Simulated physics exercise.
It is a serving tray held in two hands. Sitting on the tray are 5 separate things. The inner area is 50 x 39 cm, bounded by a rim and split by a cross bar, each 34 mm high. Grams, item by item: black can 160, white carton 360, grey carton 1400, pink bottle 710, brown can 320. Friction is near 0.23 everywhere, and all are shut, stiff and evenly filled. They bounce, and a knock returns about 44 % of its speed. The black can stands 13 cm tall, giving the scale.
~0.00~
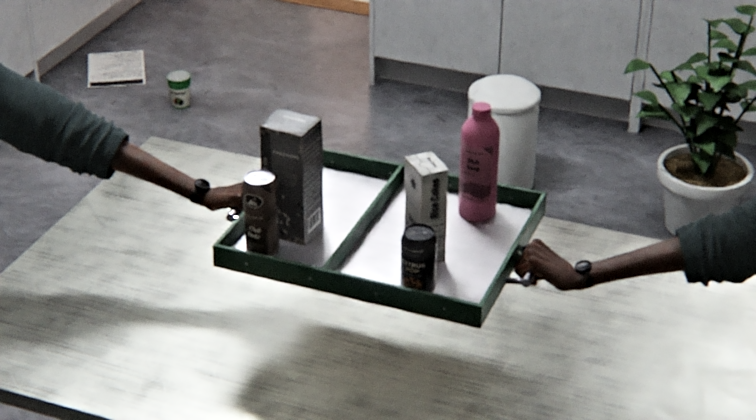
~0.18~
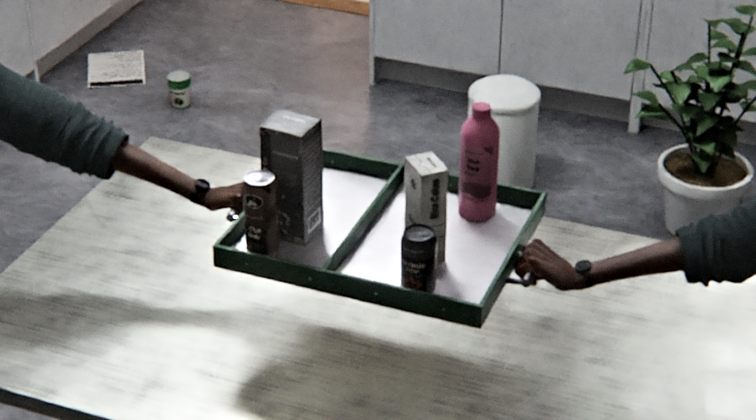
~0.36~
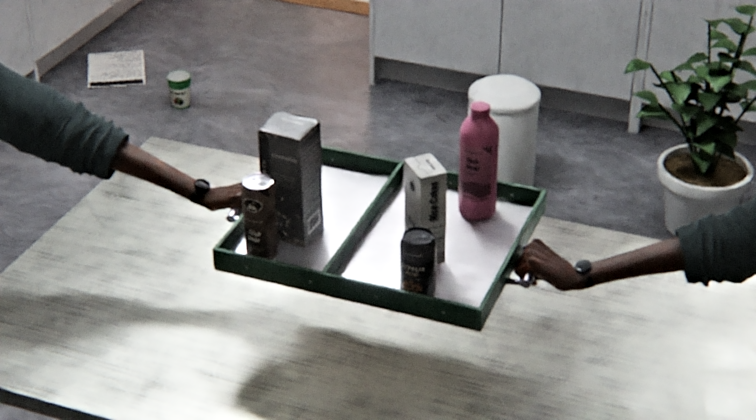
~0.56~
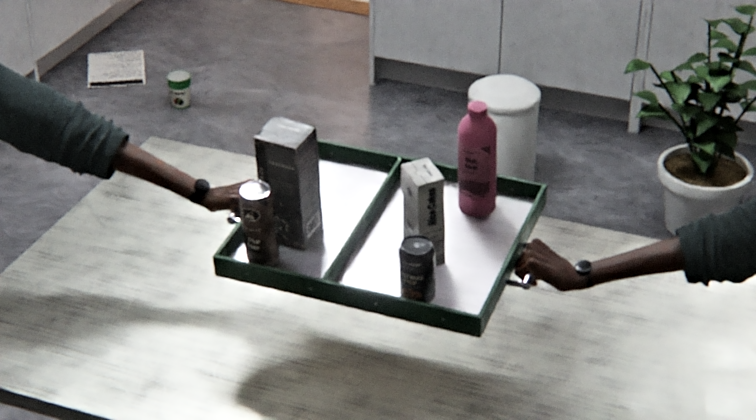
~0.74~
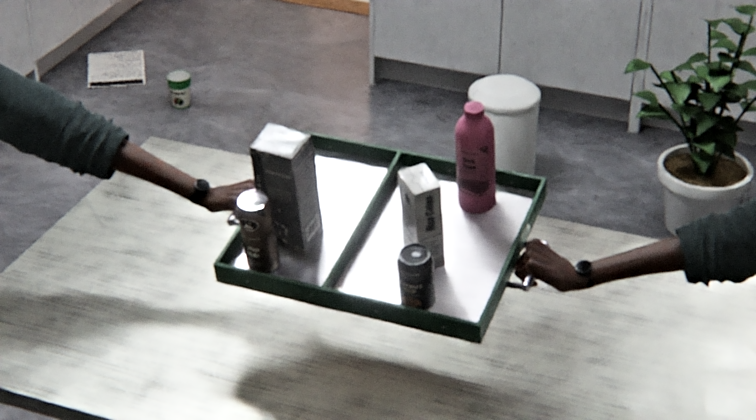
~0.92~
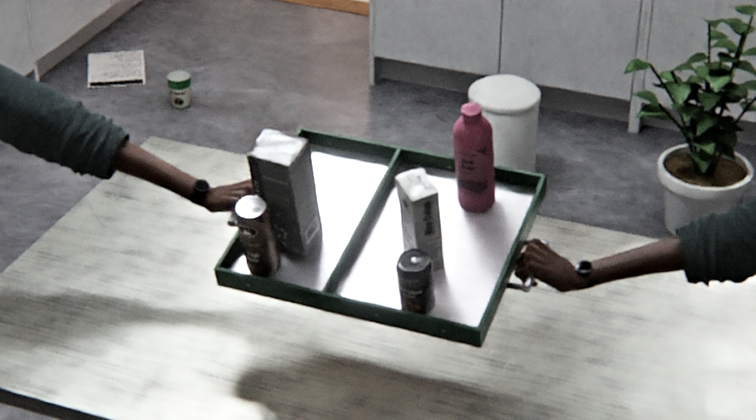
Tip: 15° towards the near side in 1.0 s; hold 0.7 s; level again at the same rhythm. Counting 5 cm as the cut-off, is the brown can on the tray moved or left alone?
It is left alone.
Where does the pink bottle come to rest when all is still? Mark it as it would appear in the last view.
(448, 225), roughly.
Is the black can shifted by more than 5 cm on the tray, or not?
The black can holds its spot.
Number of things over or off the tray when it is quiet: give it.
That makes 0.
Around 1.22 s, tray at 15°, near edge down; brown can shifted 2 cm near (255, 245); white carton shifted 3 cm; grey carton shifted 3 cm.
Around 1.62 s, tray at 15°, near edge down; brown can shifted 2 cm near (253, 245); pink bottle shifted 11 cm; white carton shifted 6 cm.
Around 2.02 s, tray at 14°, near edge down; brown can shifted 2 cm near (253, 243); pink bottle shifted 23 cm; white carton shifted 8 cm.
Around 2.32 s, tray at 7°, near edge down; brown can shifted 2 cm near (254, 231); pink bottle shifted 24 cm; white carton shifted 12 cm.
Finally (3.3 s), not toppled but over 5 cm from the start, white carton and pink bottle; the other 3 still in place (within 5 cm). Final places as that camera would see them, brown can near (256, 220).
